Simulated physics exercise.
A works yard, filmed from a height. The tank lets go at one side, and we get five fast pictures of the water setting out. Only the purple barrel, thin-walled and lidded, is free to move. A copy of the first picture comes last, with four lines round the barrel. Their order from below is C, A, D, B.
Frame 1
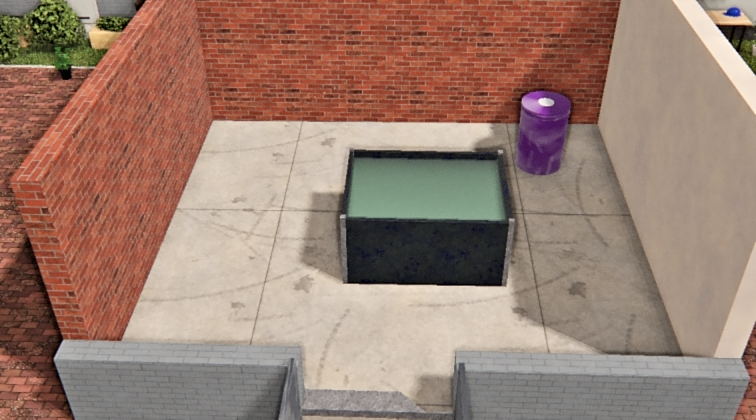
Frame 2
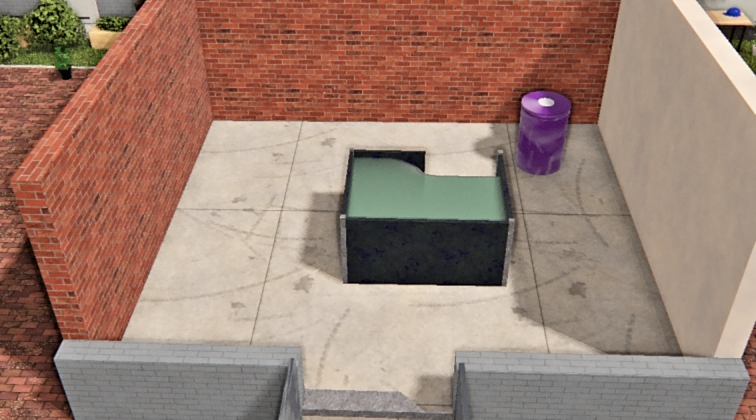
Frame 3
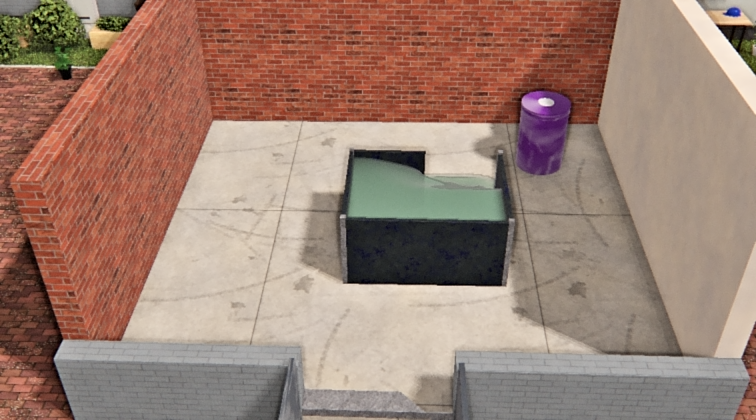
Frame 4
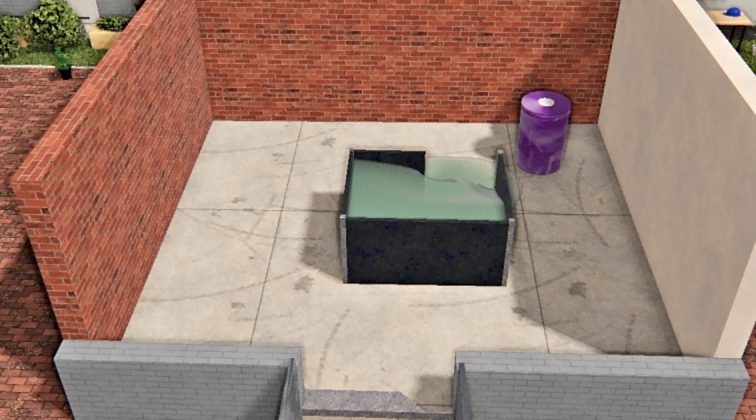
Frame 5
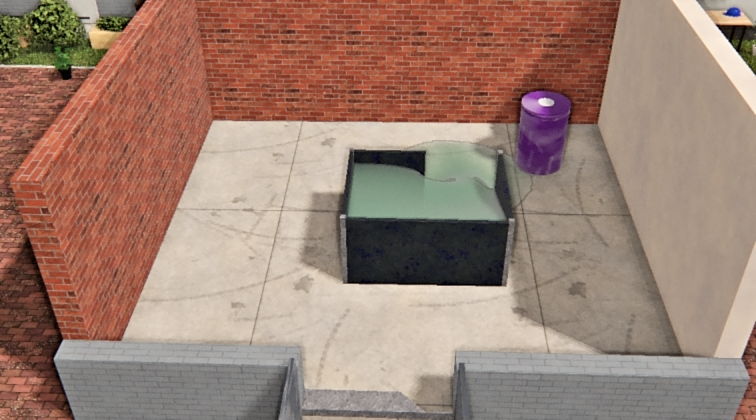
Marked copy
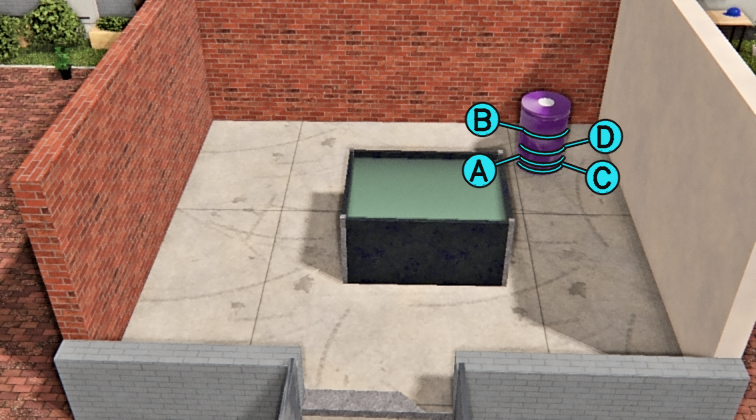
In a walled concrete yard seen from above, the green water filling a dark rectangular tank sinks at the back and sloshes unevenly inside, then a thin sheet spreads behind it towards the purple barrel, which stays still.
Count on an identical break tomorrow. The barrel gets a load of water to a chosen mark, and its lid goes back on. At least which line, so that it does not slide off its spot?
D will do.
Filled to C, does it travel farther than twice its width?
Yes, clearly.
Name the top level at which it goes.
Here it is level A.
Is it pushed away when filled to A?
Yes, that goes wrong.
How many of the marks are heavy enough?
Two of them.
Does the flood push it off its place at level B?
No.
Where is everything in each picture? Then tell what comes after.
Lid of the purple barrel at (547, 102); tank full, its middle at (426, 190); open gate at (378, 352), in the first frame.
Water covers 2 % of the ground, mostly out of sight from here, in the second frame.
Water covers 3 % of the ground, mostly out of sight from here, in the third frame.
In the fourth frame, 6 % of the ground under water, its edge towards the barrel at (508, 176).
Lid of the purple barrel at (547, 102); 9 % of the ground under water, its edge towards the barrel at (527, 175), in the fifth frame.
In cyan, A at (543, 164); B at (547, 137); C at (542, 171); D at (544, 153); from the bottom up C, A, D, B.
With A, it is pushed about twice its own width away.
With B, it does not move.
With C, it is pushed about 5 times its own width away.
With D, it shifts by a finger or two and stays.
